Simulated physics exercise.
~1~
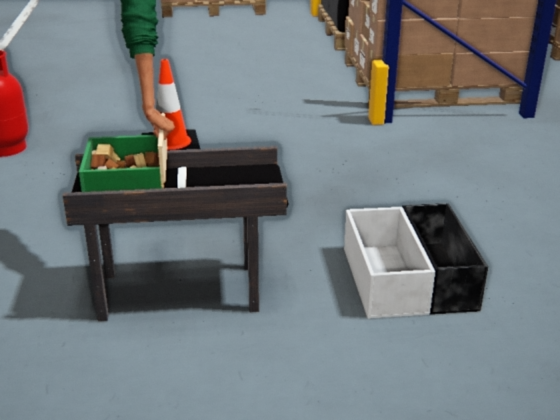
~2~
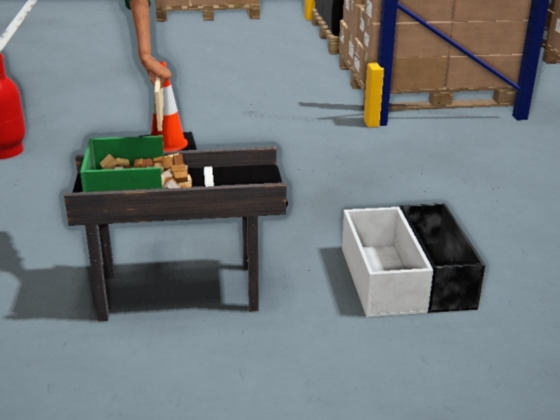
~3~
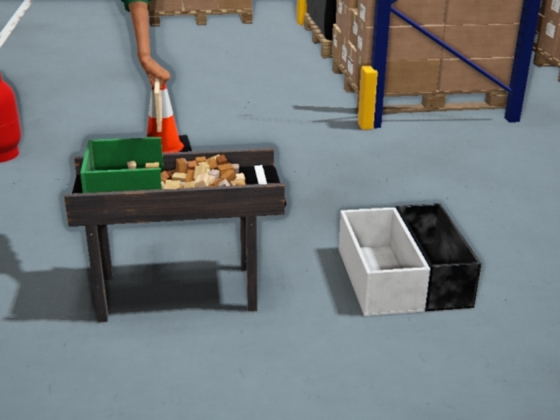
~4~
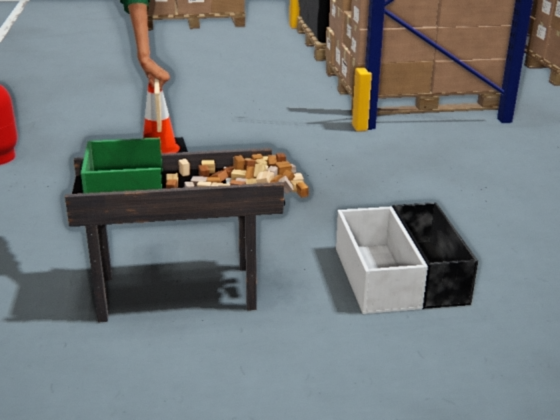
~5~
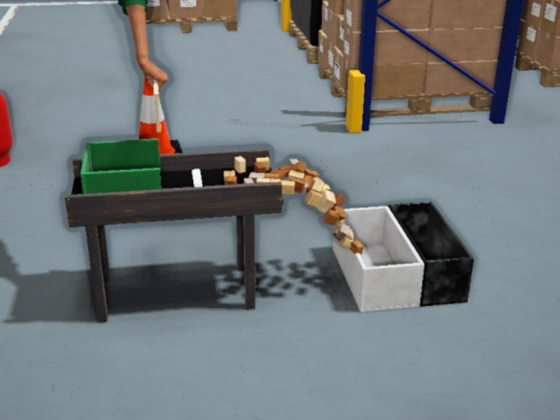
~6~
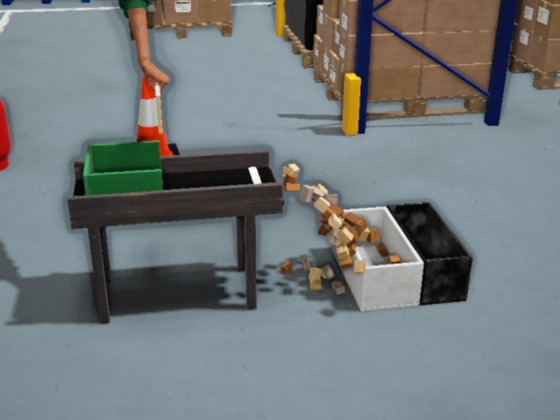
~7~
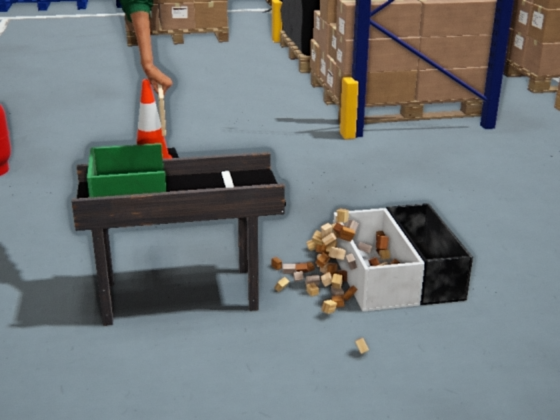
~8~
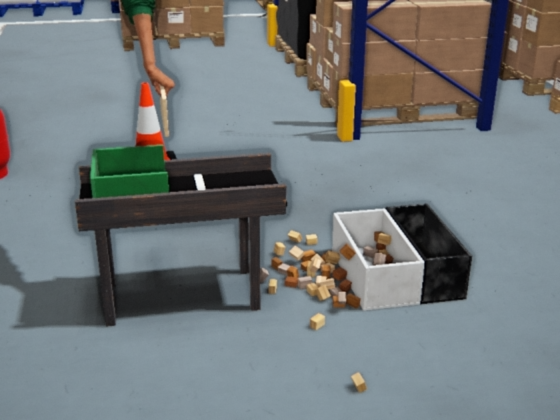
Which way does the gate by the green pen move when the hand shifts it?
The gate moves upward, lifted by the hand so that the blocks can travel out along the belt.
